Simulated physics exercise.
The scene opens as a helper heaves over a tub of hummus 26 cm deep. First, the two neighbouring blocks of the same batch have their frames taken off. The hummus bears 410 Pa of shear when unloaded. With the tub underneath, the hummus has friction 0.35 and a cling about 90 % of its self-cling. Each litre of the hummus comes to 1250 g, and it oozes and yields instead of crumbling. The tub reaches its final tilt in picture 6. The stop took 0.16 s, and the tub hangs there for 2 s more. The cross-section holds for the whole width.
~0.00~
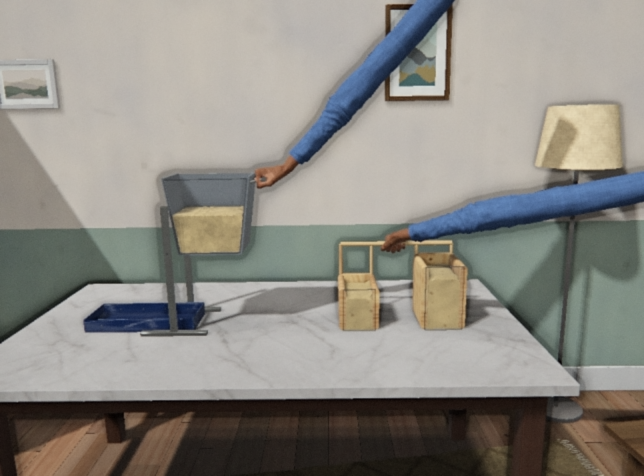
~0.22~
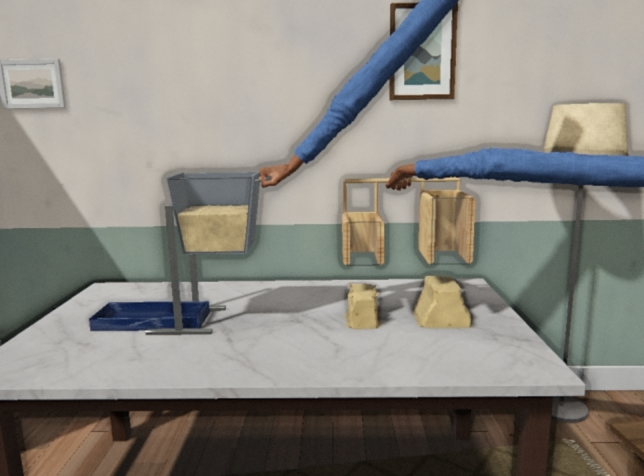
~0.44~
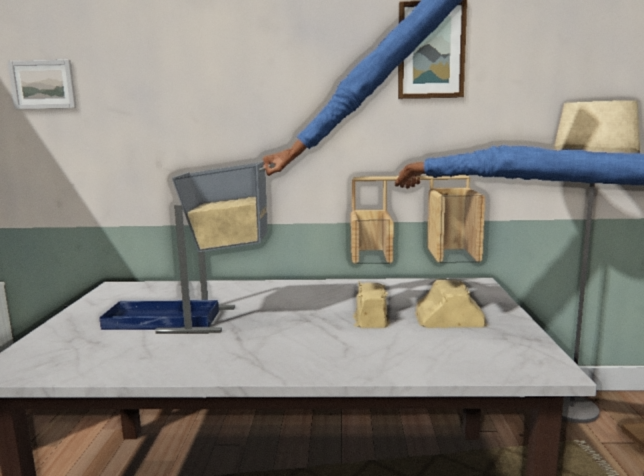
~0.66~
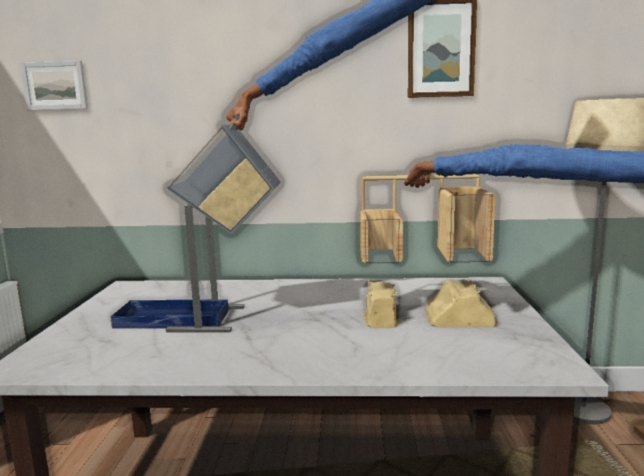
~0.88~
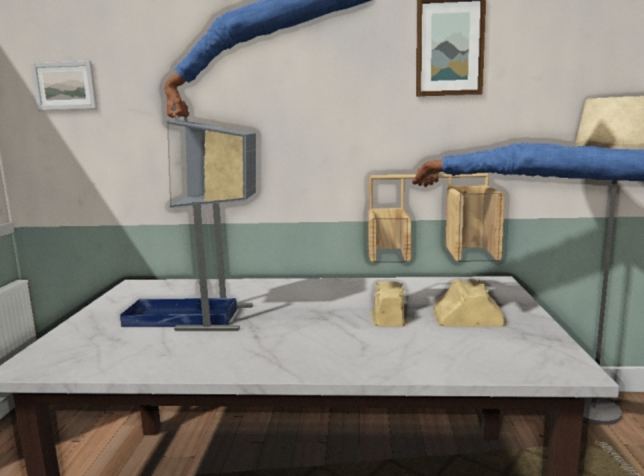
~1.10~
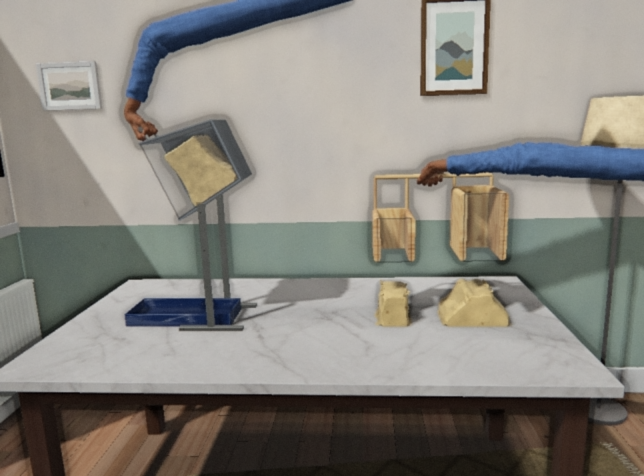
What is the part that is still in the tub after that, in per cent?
About 0 %.
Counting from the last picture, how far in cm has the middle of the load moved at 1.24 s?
Displacement noted: Approx. 14 cm... about that.
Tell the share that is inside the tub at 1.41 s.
I'd say close to 7 %.
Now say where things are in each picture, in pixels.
Handle-side rim at (246, 178), tilt 0 degrees; crest of the hummus at (231, 214); block heights 13 cm, 20 cm (left to right), in the first frame.
Handle-side rim at (251, 177), tilt 0 degrees; crest of the hummus at (236, 213); block heights 12 cm, 15 cm (left to right), in the second frame.
Handle-side rim at (255, 166), tilt 7 degrees; crest of the hummus at (251, 204); block heights 12 cm, 13 cm (left to right), in the third frame.
Handle-side rim at (221, 127), tilt 45 degrees; crest of the hummus at (244, 160); block heights 12 cm, 13 cm (left to right), in the fourth frame.
Handle-side rim at (167, 124), tilt 87 degrees; crest of the hummus at (209, 132); block heights 12 cm, 13 cm (left to right), in the fifth frame.
Handle-side rim at (140, 145), tilt 113 degrees; crest of the hummus at (191, 138); block heights 12 cm, 13 cm (left to right), in the sixth frame.
After 1.24 s, the tub is at 113 degrees and holds 60 %.
After 1.41 s, the tub is at 113 degrees and holds 7 %.
After 1.58 s, the tub is at 113 degrees and holds 0 %.
After 1.75 s, the tub is at 113 degrees and holds 0 %.
After 3.10 s, the tub is at 113 degrees and holds 0 %.
